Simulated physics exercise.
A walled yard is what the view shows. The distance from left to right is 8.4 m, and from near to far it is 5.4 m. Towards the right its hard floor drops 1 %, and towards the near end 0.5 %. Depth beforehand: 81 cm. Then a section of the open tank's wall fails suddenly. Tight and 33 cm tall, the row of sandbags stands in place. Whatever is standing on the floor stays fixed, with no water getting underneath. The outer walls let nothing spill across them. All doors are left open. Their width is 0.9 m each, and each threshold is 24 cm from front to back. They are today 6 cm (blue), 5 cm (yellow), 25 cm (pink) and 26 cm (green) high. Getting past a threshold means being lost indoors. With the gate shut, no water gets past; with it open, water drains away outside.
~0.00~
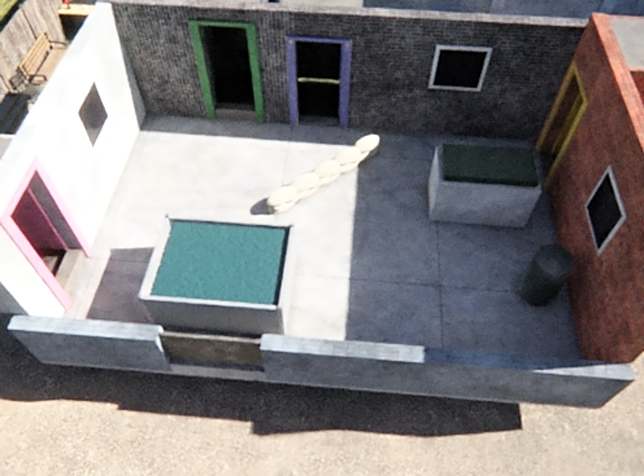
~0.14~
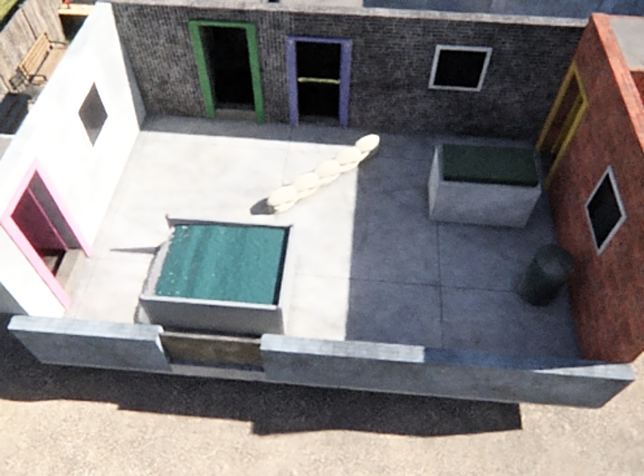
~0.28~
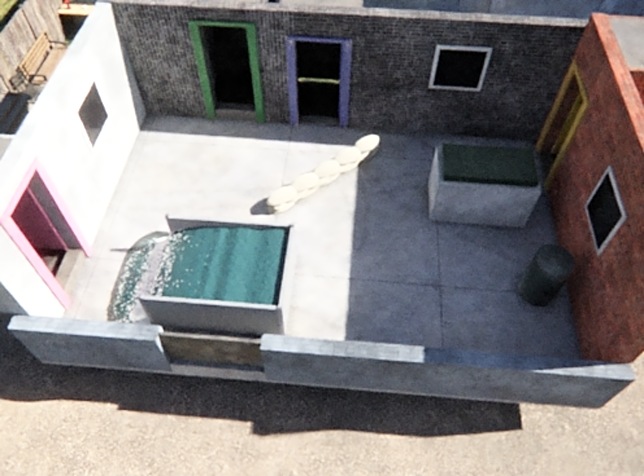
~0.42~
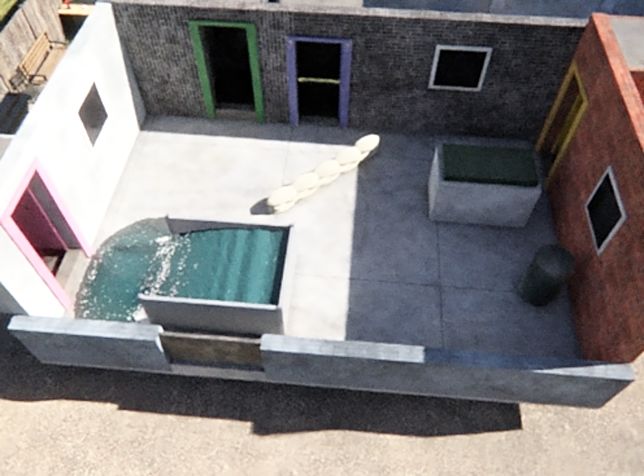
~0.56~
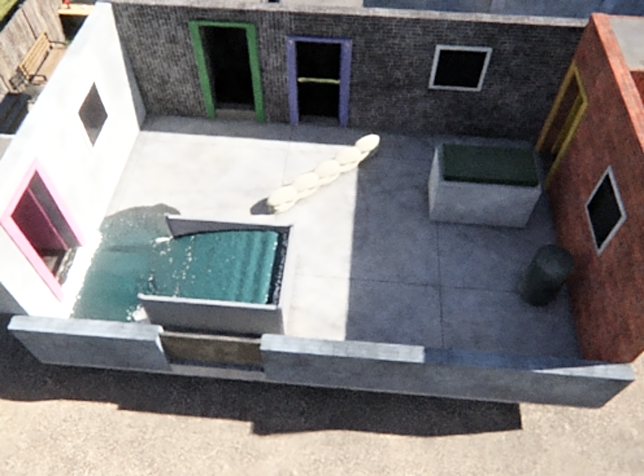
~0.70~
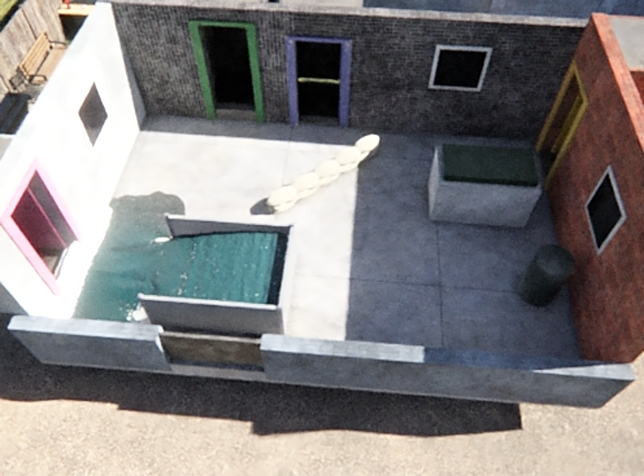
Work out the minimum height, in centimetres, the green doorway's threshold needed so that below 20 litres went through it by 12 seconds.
The minimum is roughly 12 cm.
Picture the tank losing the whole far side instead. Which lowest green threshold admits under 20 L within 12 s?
You'd want it roughly 33 centimetres tall.
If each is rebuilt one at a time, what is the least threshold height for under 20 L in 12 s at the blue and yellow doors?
Roughly 11.0 cm at blue and 10.0 cm at yellow.
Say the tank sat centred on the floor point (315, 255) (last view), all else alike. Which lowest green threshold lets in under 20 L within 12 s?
Then about 8.5 centimetres at the least.
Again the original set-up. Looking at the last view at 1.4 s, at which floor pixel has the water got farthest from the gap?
I'd put the front's tip around (138, 136).
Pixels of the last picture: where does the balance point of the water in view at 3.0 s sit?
My guess is close to (170, 252).
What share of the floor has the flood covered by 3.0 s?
I'd estimate about 35 percent.
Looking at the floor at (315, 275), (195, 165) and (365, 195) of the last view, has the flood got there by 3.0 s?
Listed order - unwetted, soaked through, unwetted.
After 1.4 s water covers 15 % of the floor, deepest (53 cm) near (77, 282); it has not reached the green door.
After 3.0 s water covers 35 % of the floor, deepest (30 cm) near (54, 339); 18 cm at the green door, 0 litres in over its 26 cm threshold.
After 12.0 s water covers 85 % of the floor, deepest (9 cm) near (283, 193); 7 cm at the green door, 0 litres in over its 26 cm threshold.
At the green door as built, the water arrived by 2.4 s and peaked near 18 cm at 3.4 s.
Run again over the same 12 s with other heights there, 29 litres in over 10.5 cm, 9 litres over 14 cm. The limit of 20 litres is kept from about 12 cm up.
